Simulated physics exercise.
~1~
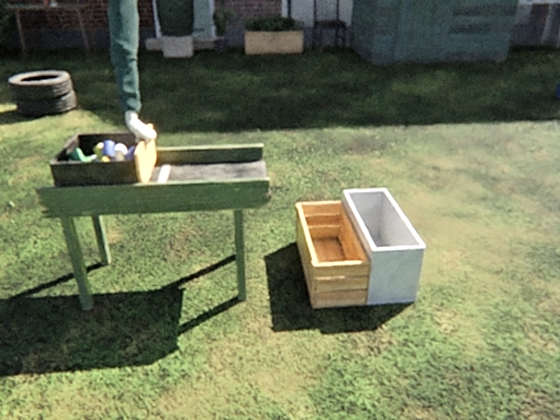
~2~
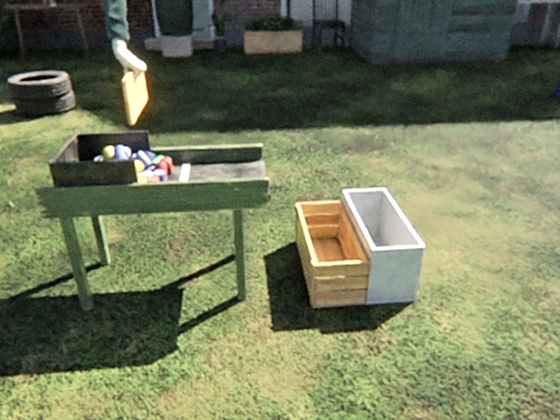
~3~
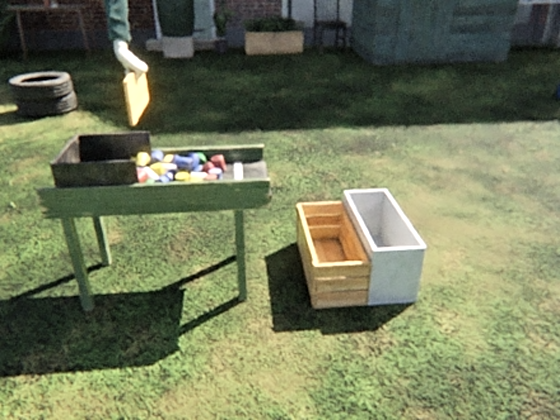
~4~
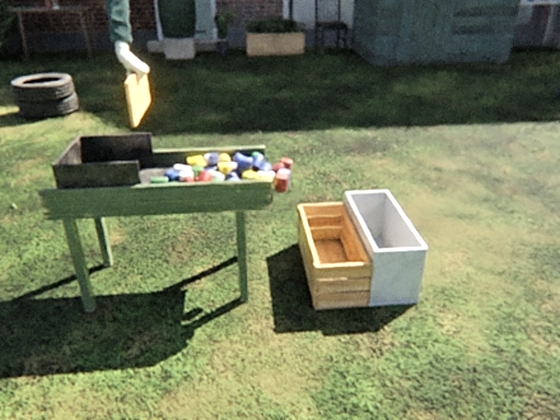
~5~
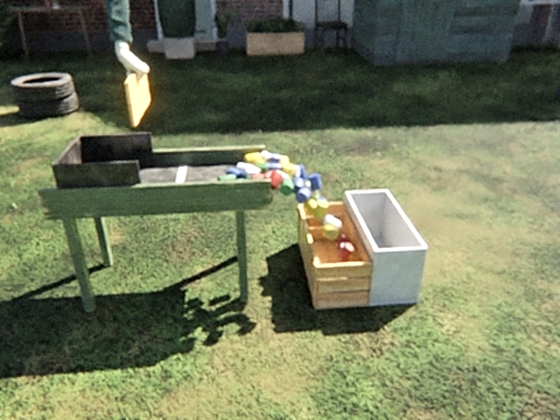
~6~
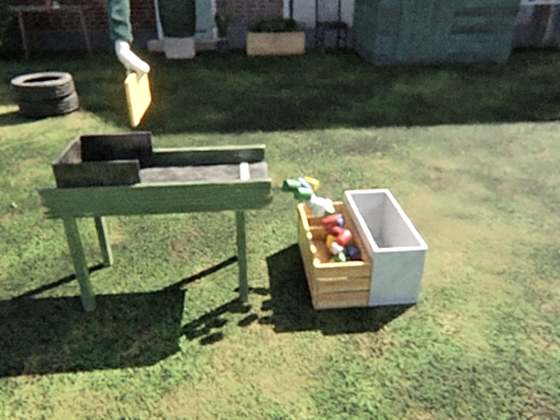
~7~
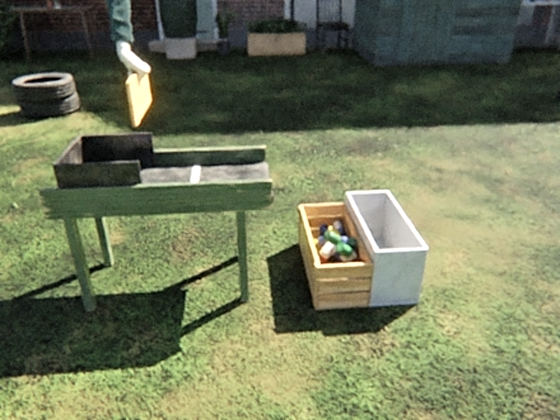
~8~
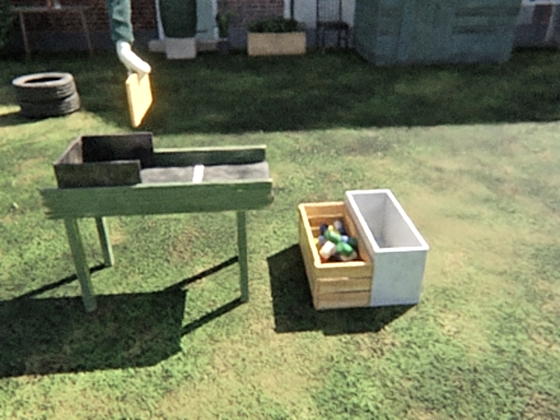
Colourful jars ride the belt rightward after a gloved hand lifts the gate, landing in the wooden tub.
